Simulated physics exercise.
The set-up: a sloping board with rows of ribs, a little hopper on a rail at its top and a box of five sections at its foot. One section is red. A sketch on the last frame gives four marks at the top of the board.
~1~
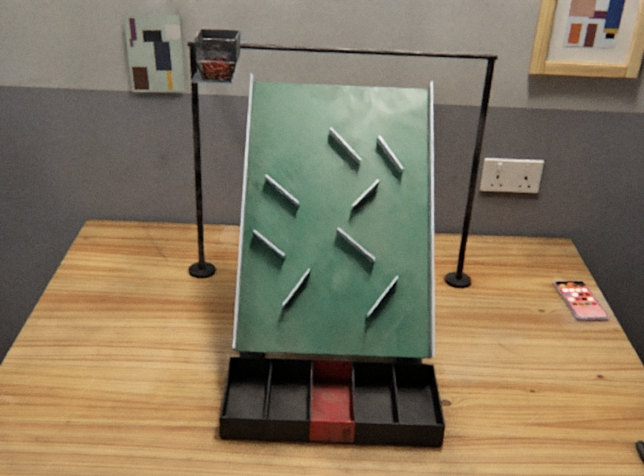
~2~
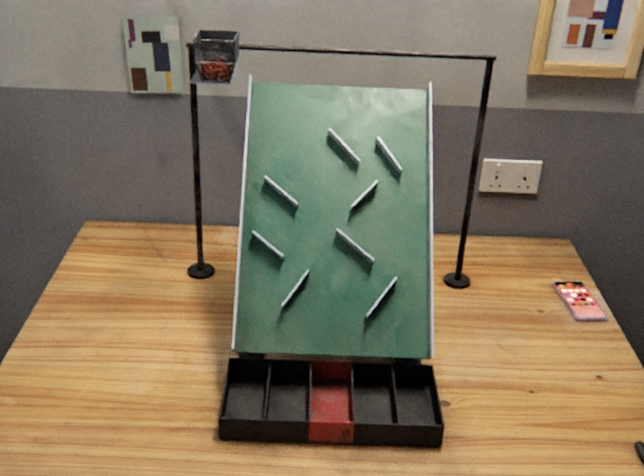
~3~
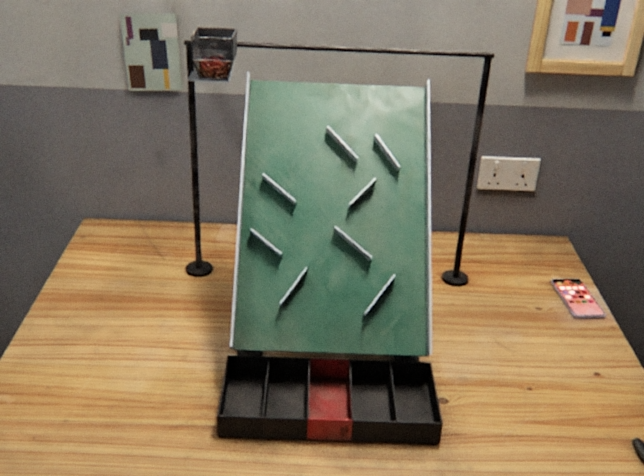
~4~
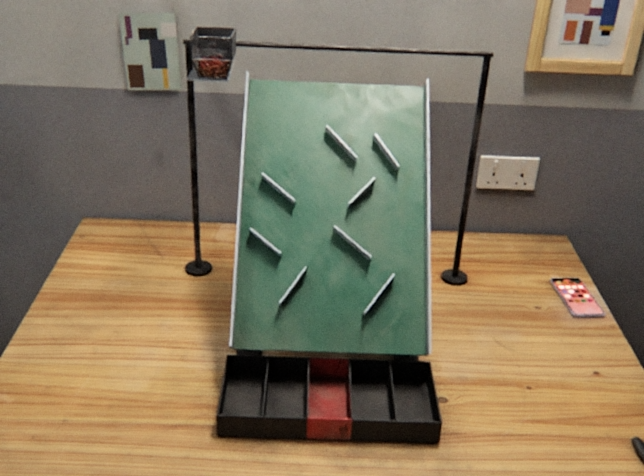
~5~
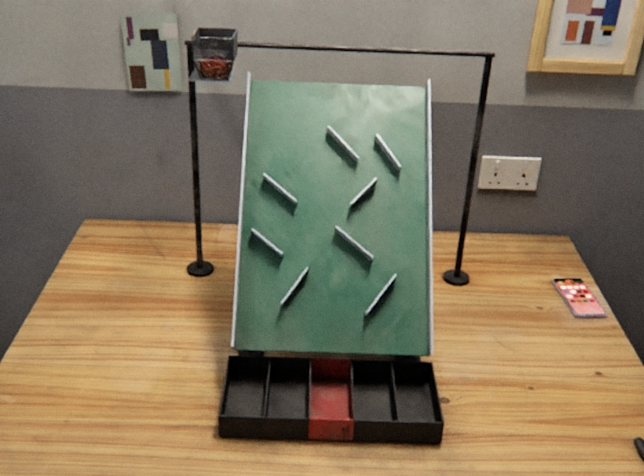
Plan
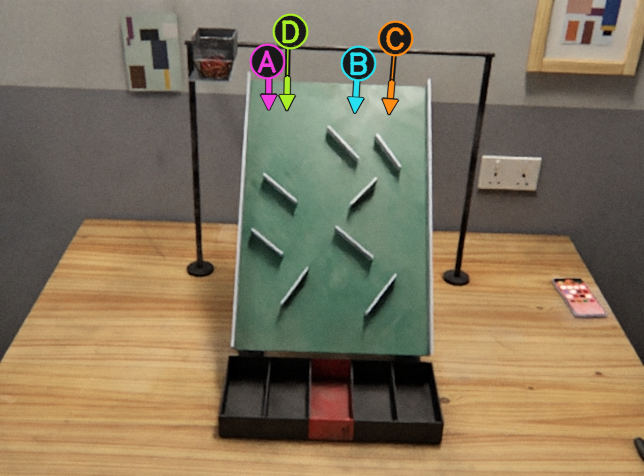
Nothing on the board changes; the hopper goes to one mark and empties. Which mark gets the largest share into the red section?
D beats the others.
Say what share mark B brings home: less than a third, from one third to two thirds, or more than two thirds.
It is less than a third.
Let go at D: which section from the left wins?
The third.
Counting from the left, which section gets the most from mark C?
The fifth.
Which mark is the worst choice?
Mark C.
On the marked copy, mark A meets the board at (268, 104); mark B meets the board at (355, 107); mark C meets the board at (389, 108); mark D meets the board at (286, 104).
For mark A, roughly a quarter in the red section, roughly half in other sections, about a tenth held on the board, about a tenth outside the box.
For mark B, roughly a quarter in the red section, the larger part in other sections, just a few held on the board.
For mark C, just a few in the red section, almost all in other sections, just a few outside the box.
For mark D, roughly half in the red section, roughly half in other sections, just a few outside the box.
